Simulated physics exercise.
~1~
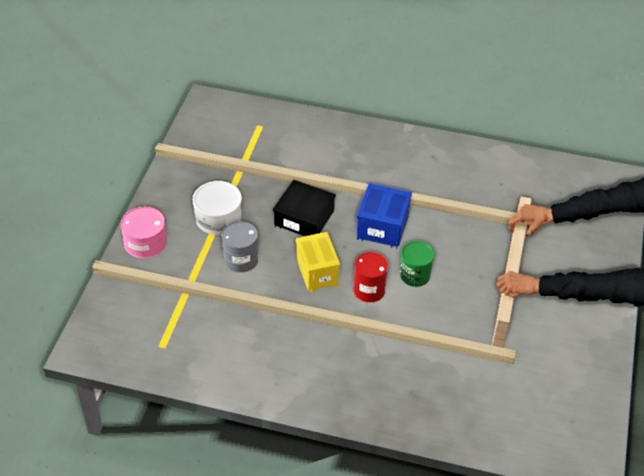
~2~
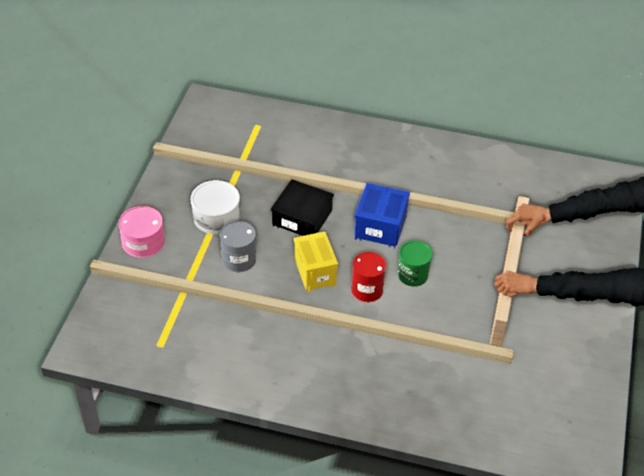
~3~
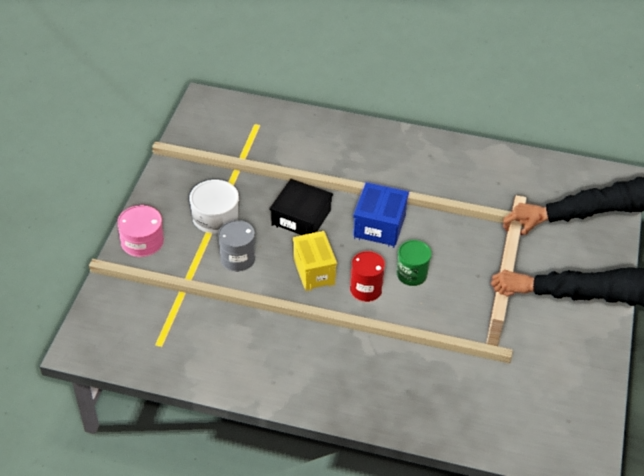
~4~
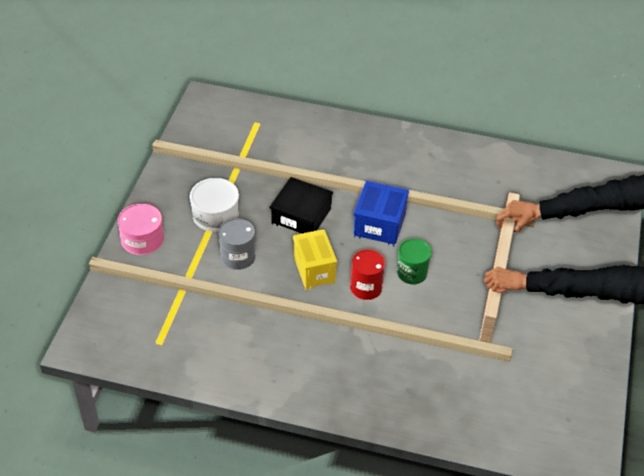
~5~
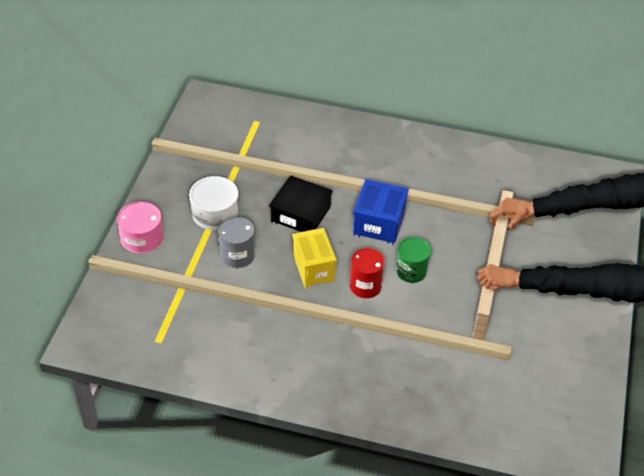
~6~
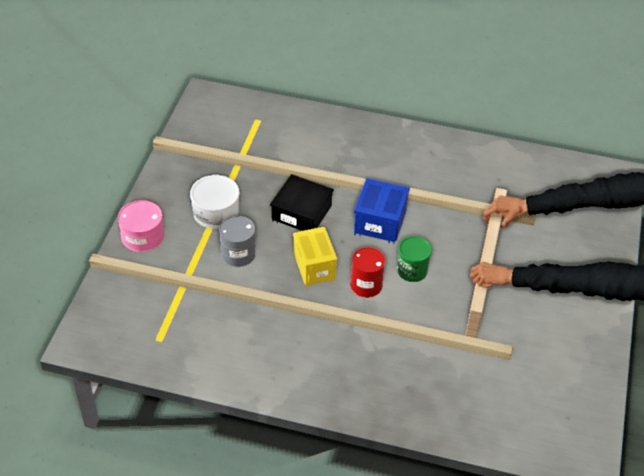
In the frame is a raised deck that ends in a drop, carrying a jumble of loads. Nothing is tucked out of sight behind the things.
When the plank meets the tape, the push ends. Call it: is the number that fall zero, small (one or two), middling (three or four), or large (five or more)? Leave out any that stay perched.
It is small.
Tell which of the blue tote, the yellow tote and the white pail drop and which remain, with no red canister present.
The blue tote keeps its place; the yellow tote keeps its place; and the white pail is gone.
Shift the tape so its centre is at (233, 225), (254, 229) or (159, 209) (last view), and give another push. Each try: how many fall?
Taken one after another, the numbers are 0, 0 and 5.
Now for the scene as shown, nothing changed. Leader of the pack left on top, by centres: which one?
Grey canister.
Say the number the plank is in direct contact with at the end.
That makes 3.
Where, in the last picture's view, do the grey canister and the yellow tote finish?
The first ends close to (124, 218), the second close to (158, 222).
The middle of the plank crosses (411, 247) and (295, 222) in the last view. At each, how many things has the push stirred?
The count is 1 at the first point and 7 at the second.
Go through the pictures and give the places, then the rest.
The first picture shows pink canister (144, 232); white pail (218, 208); grey canister (240, 247); plank (512, 271); tape (215, 226).
The second picture shows white pail (216, 208); yellow tote (316, 262).
The third picture shows grey canister (237, 246); blue tote (381, 215).
The fourth picture shows pink canister (141, 229); red canister (367, 275).
The fifth picture shows white pail (215, 204); black tote (301, 206).
The sixth picture shows pink canister (142, 226); white pail (215, 202); grey canister (238, 241); plank (486, 262); tape (213, 220).
A little later, none off yet; pink canister at rest near (142, 226); white pail at rest near (215, 202); grey canister at rest near (238, 241).
Next, none off yet; pink canister shifted a little near (136, 225); white pail shifted about its own width near (153, 194); grey canister shifted well along near (173, 228).
When it is over, the number that fall off is one or two; down, white pail and pink canister.
